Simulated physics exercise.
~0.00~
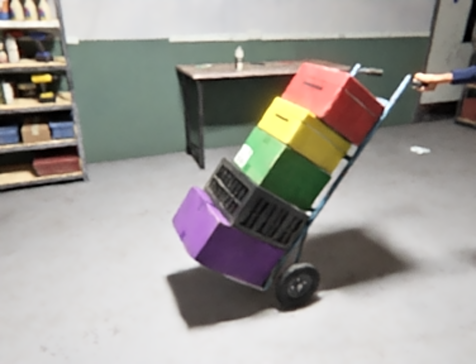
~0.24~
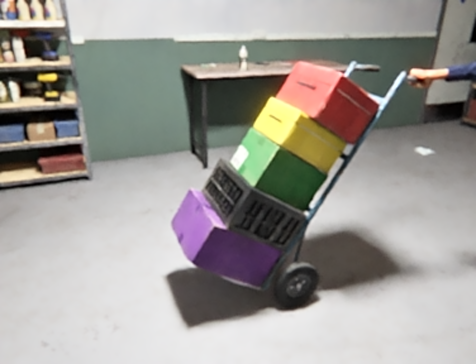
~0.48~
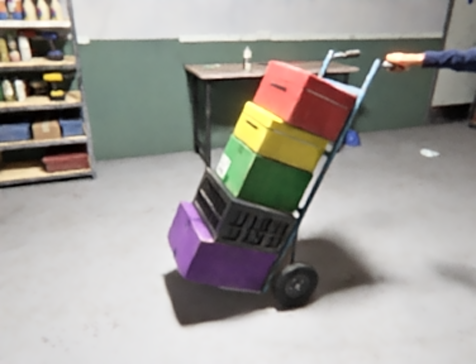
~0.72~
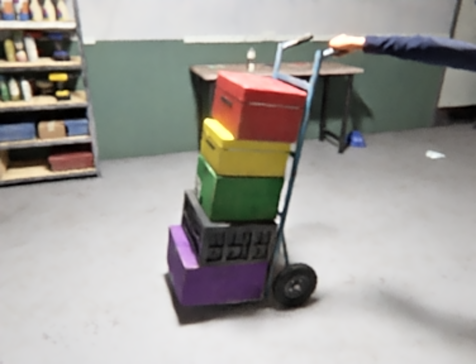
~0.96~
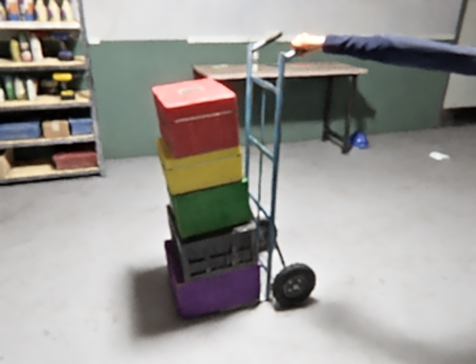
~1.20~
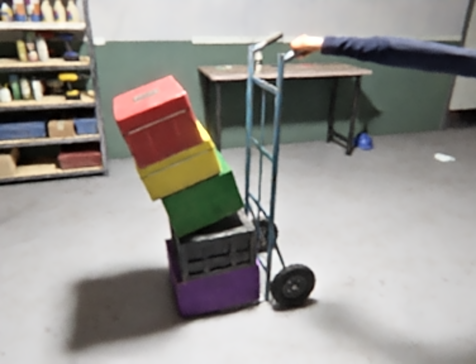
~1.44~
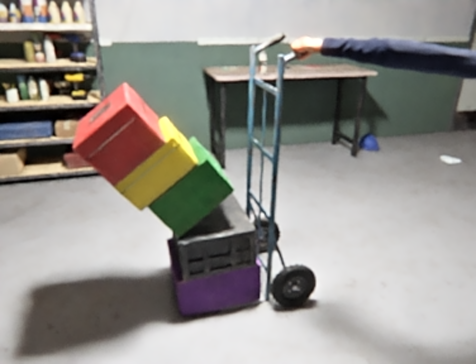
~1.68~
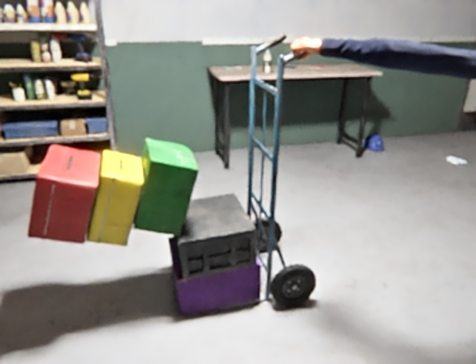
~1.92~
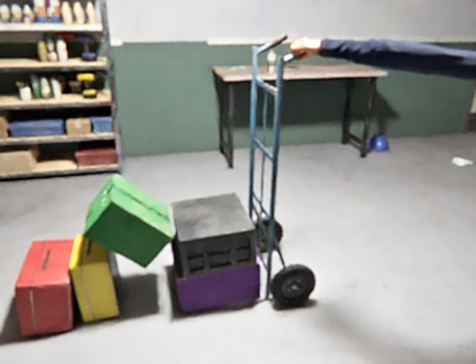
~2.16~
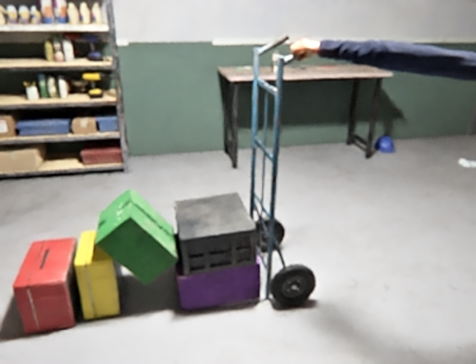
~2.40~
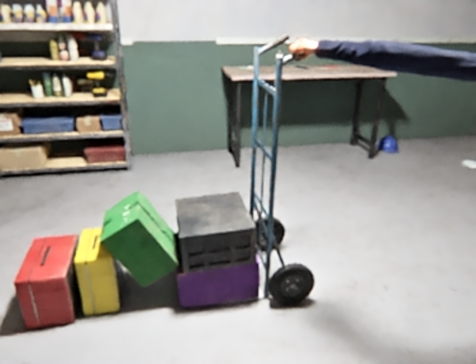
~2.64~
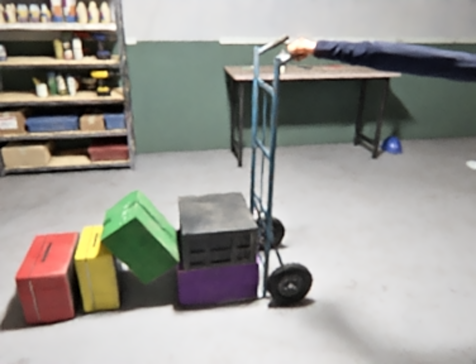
To begin with, a hand in a dark sleeve holds a tilted hand truck stacked with a purple box, a black crate, a green box, a yellow box and a red box on top. The hand swings the truck forward until it stands upright. The top three boxes keep going, leaning away from the frame and tipping over to the left together. They topple off the black crate and drop toward the floor. Finally, the red and yellow boxes stand on the floor at left, the green one rests tilted between the yellow box and the crate, and the black crate remains on the purple box.
